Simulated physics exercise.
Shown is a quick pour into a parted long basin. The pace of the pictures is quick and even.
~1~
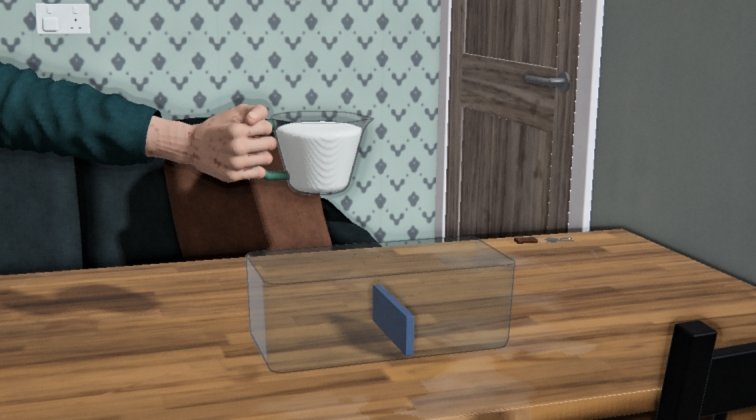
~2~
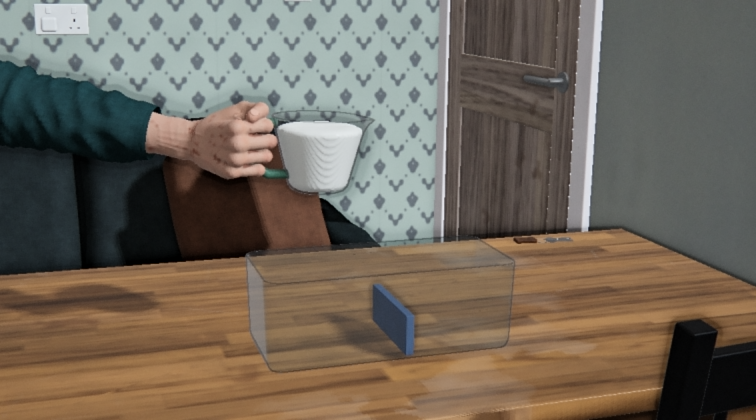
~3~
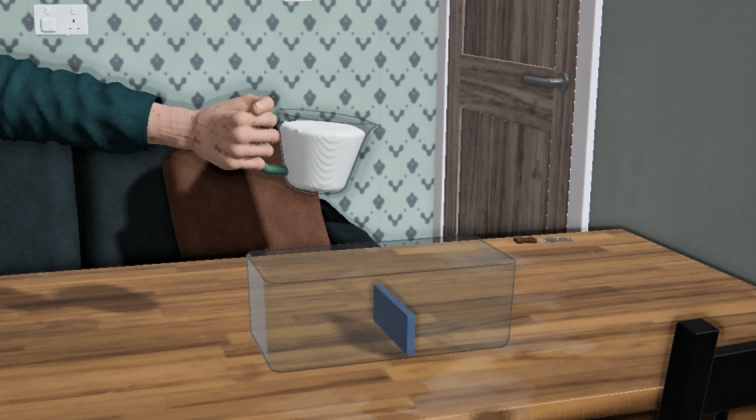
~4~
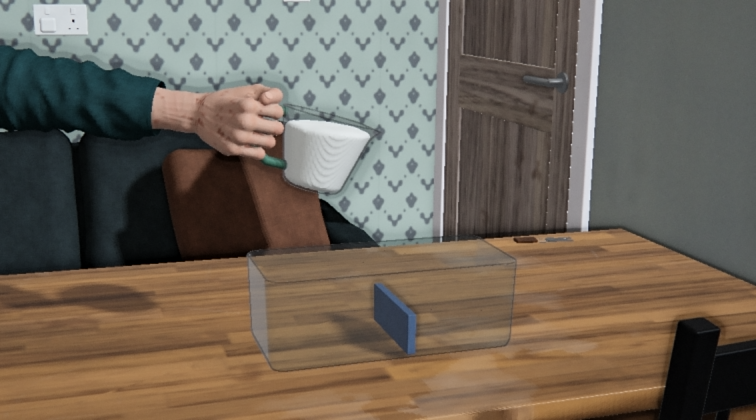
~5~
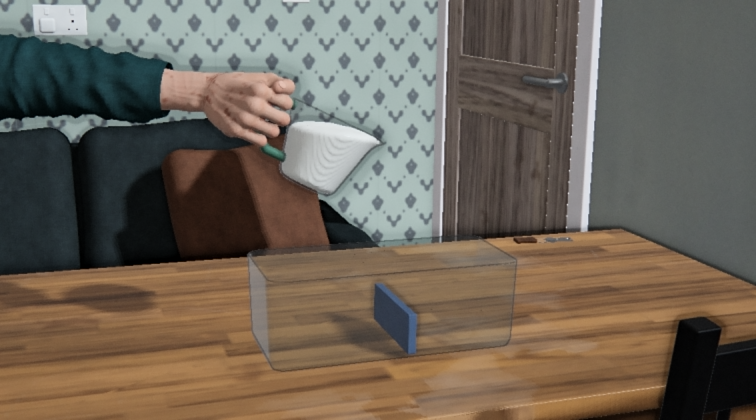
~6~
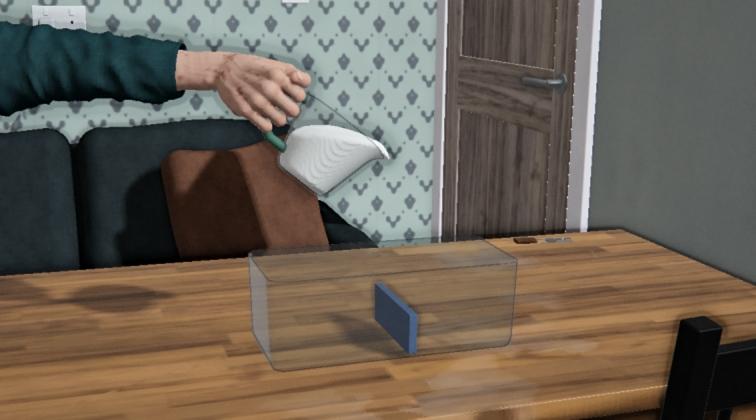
A hand in a dark green sleeve reaches from the left above a wooden table, seen from slightly above in a room with diamond-patterned wallpaper, dark cushions and a wooden door. It holds a clear cup of white liquid over a long transparent basin with a blue divider inside. The hand tilts the cup rightward, slowly then more steeply, and the liquid slides to its lip while the view stays still.
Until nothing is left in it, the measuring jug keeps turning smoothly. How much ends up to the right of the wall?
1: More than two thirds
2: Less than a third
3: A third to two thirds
Answer: 3.
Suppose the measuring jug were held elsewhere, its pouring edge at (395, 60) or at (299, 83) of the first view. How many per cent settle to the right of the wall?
In turn 80 and 5 in a hundred.
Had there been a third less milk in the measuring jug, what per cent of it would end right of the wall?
Roughly 30 in a hundred.
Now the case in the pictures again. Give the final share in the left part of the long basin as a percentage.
About 50 per cent.
A moment on, the measuring jug is tipped right over and 18 per cent is still to pour, 7 is left of the wall and 43 right of it.
Next, the measuring jug is tipped right over and 0 per cent is still to pour, 45 is left of the wall and 47 right of it.
Then the measuring jug is tipped right over and 0 per cent is still to pour, 47 is left of the wall and 47 right of it.
Later the measuring jug is tipped right over and 0 per cent is still to pour, 48 is left of the wall and 48 right of it.
In the end 48 per cent lies left of the wall, 48 right of it and 5 outside.
